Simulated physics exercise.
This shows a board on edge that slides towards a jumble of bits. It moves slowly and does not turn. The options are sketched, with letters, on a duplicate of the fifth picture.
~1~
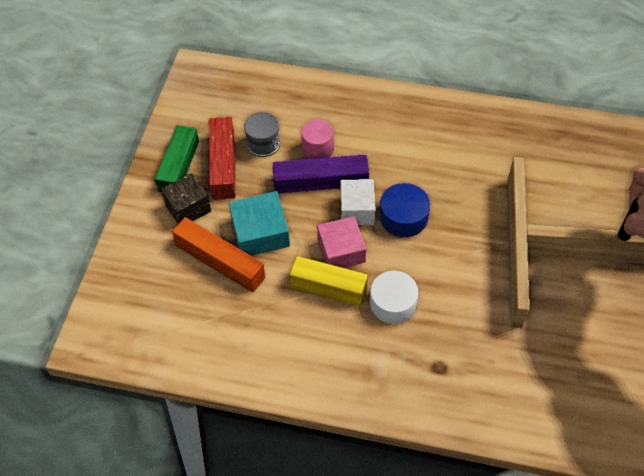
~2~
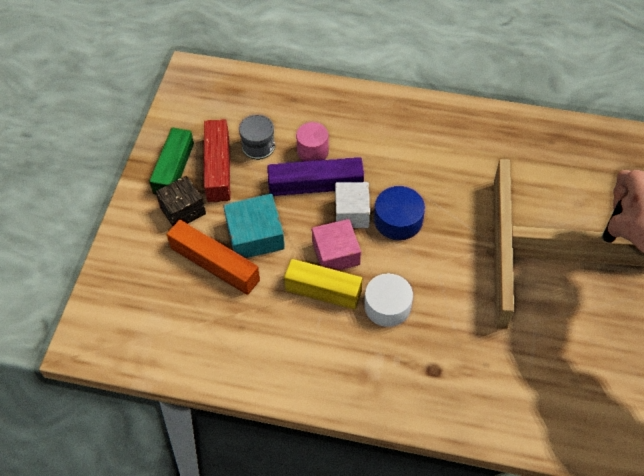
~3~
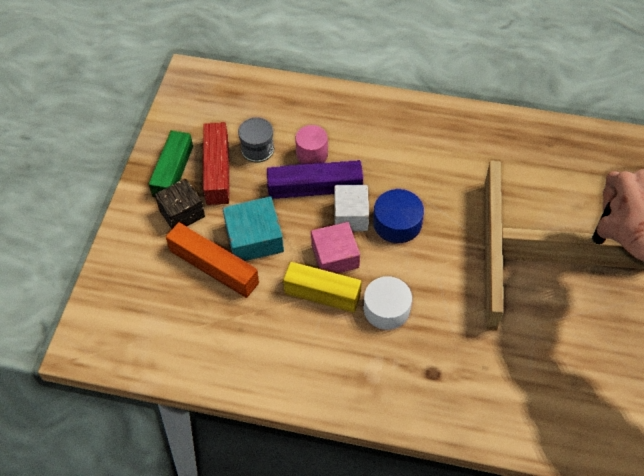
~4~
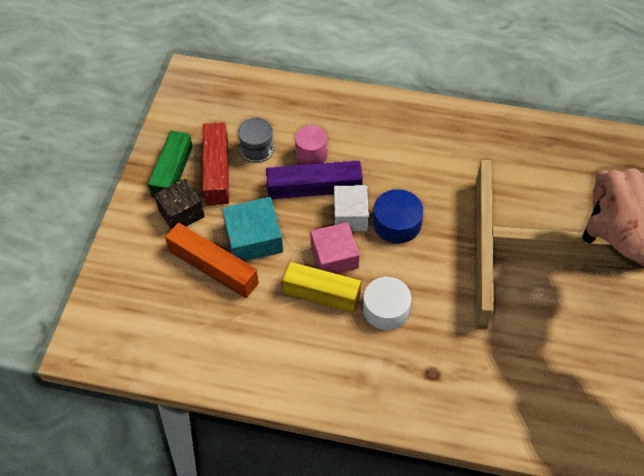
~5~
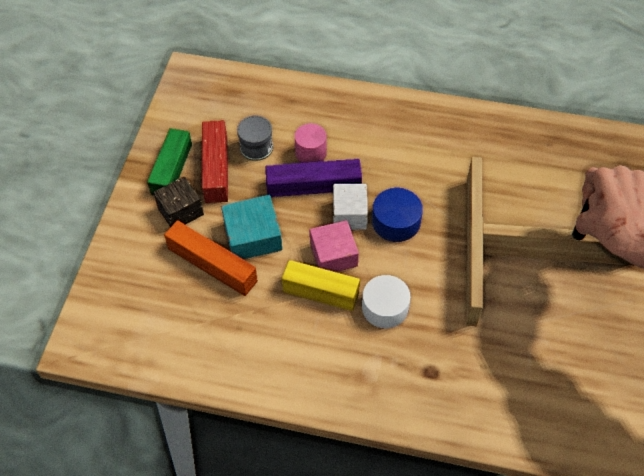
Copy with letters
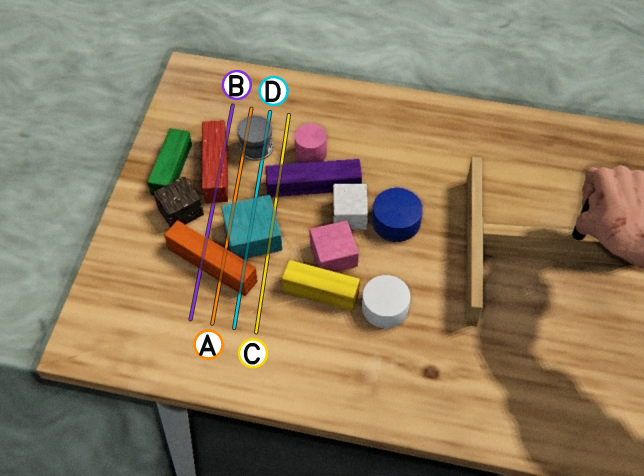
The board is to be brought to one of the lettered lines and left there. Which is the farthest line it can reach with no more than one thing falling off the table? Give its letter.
No farther than A.
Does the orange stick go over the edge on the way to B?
By then, no.
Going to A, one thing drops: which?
The green stick goes over.
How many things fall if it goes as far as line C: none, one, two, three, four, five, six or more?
In all, none.
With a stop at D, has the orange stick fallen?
No.
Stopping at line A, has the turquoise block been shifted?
By then, yes.
On the copy, A at (233, 208); B at (213, 204); C at (274, 215); D at (254, 211).
On A. First, board (388, 212); white tin (353, 298); yellow stick (295, 282).
Then, board (301, 197); green stick (165, 161); black block (167, 202).
Finally, board (235, 186); green stick over the edge; red bar (138, 142); one fallen.
By contrast, B drops two; C is within the limit but short; D is within the limit but short.
